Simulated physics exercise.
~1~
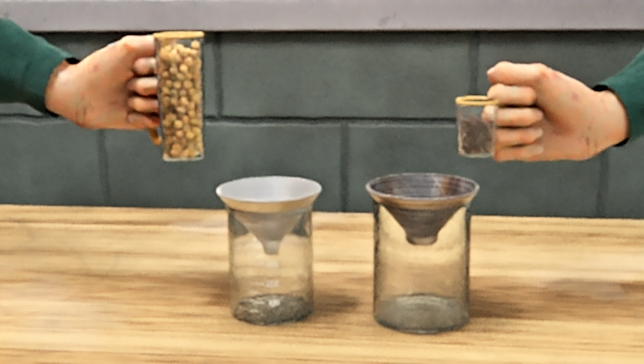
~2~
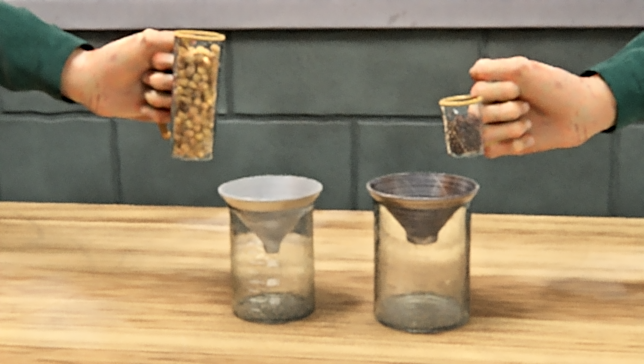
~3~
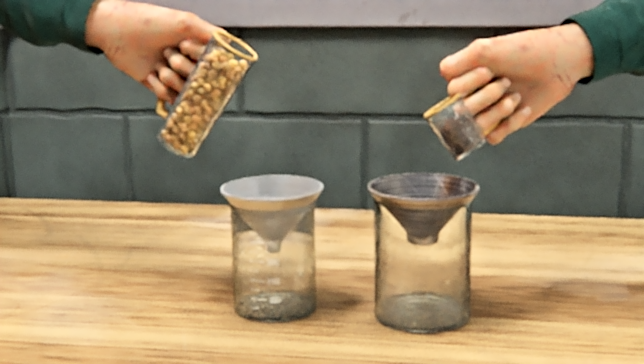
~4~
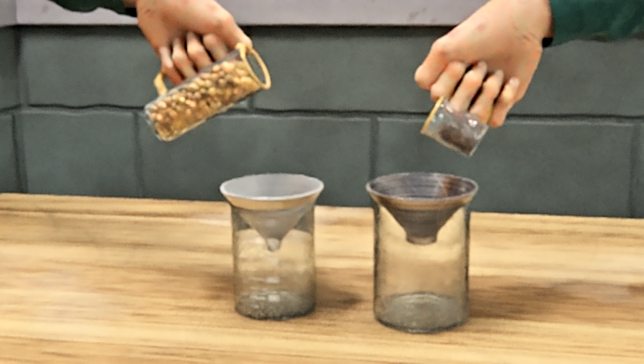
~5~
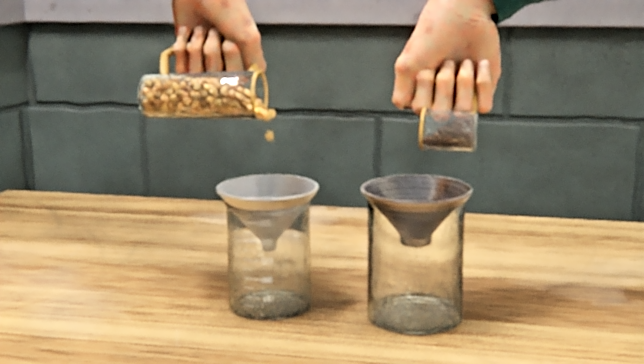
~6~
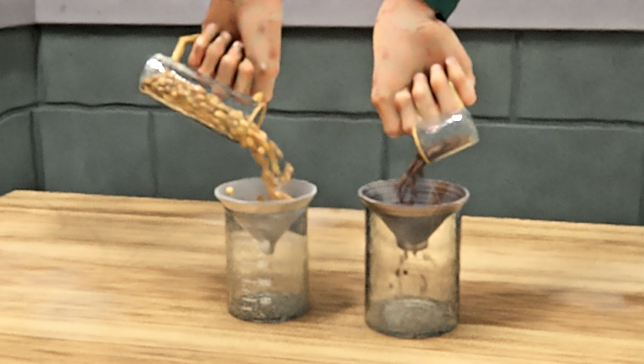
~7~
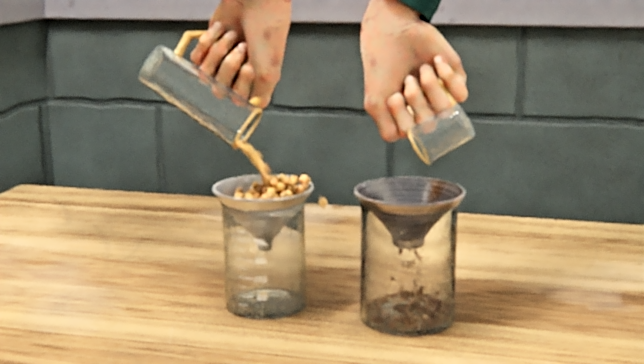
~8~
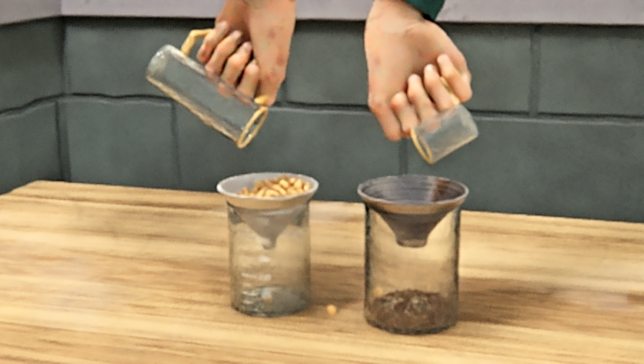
Two hands tipped glass cups over funnels set in jars, pouring out tan nut-like pieces on the left and small dark bits on the right; the tan pieces jammed in their funnel, one landing on the table, while the dark bits all dropped through.
